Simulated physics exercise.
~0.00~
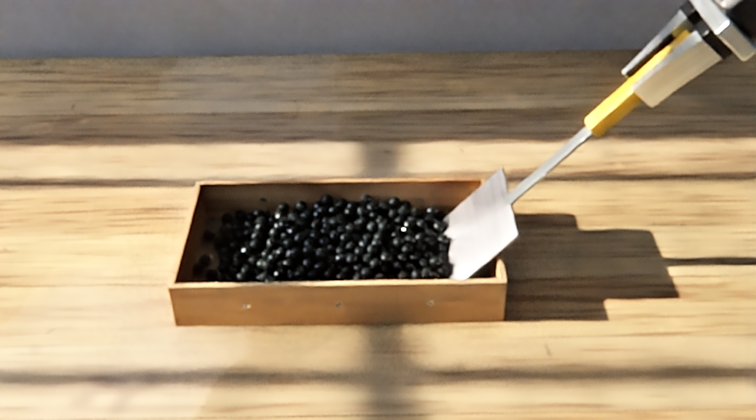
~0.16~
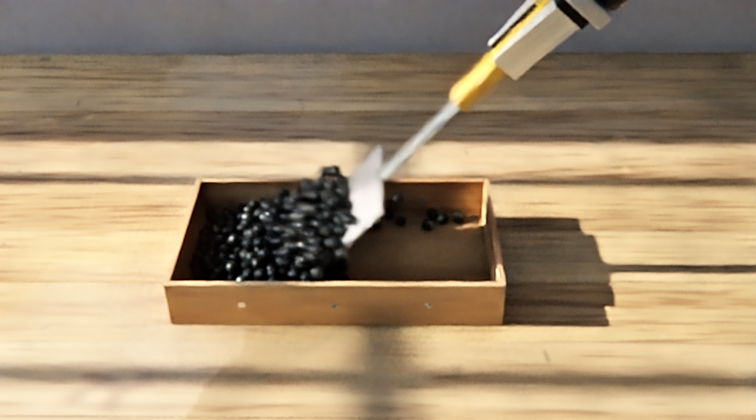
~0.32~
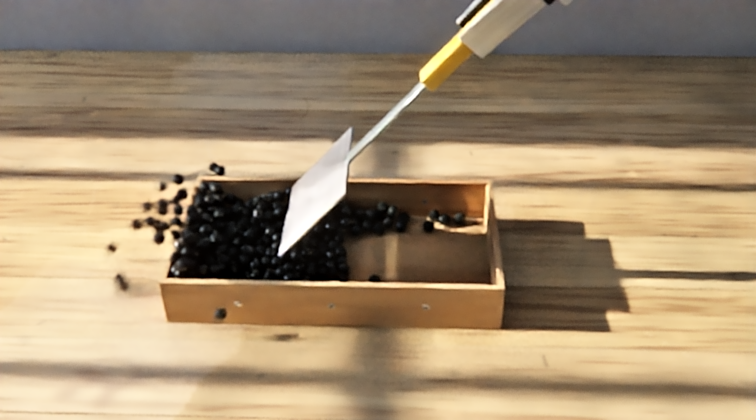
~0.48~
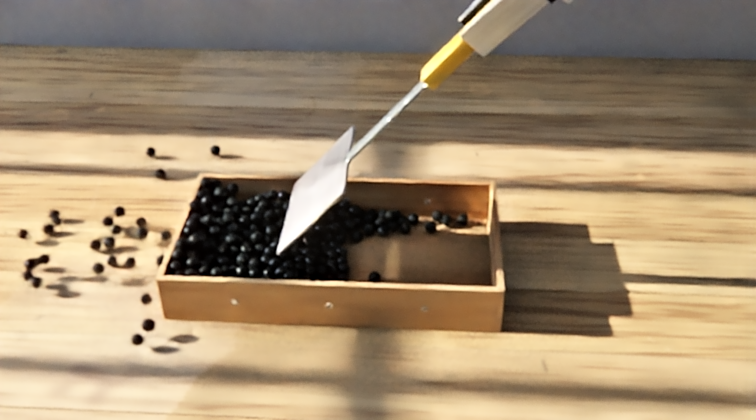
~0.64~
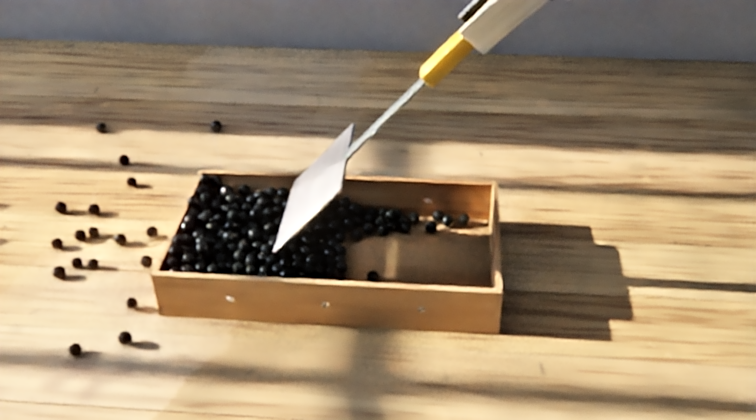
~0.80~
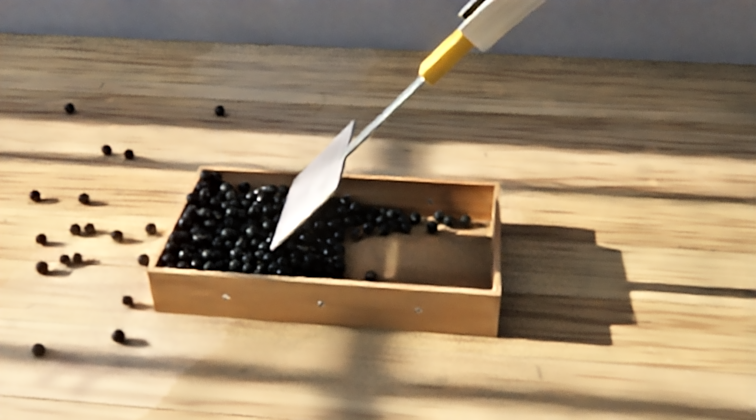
A robot arm's paddle swept a bed of black beads leftward across a shallow wooden tray and stopped, piling them at the left end, while some spilled over the edge, scattered across the table and ended up lying there.
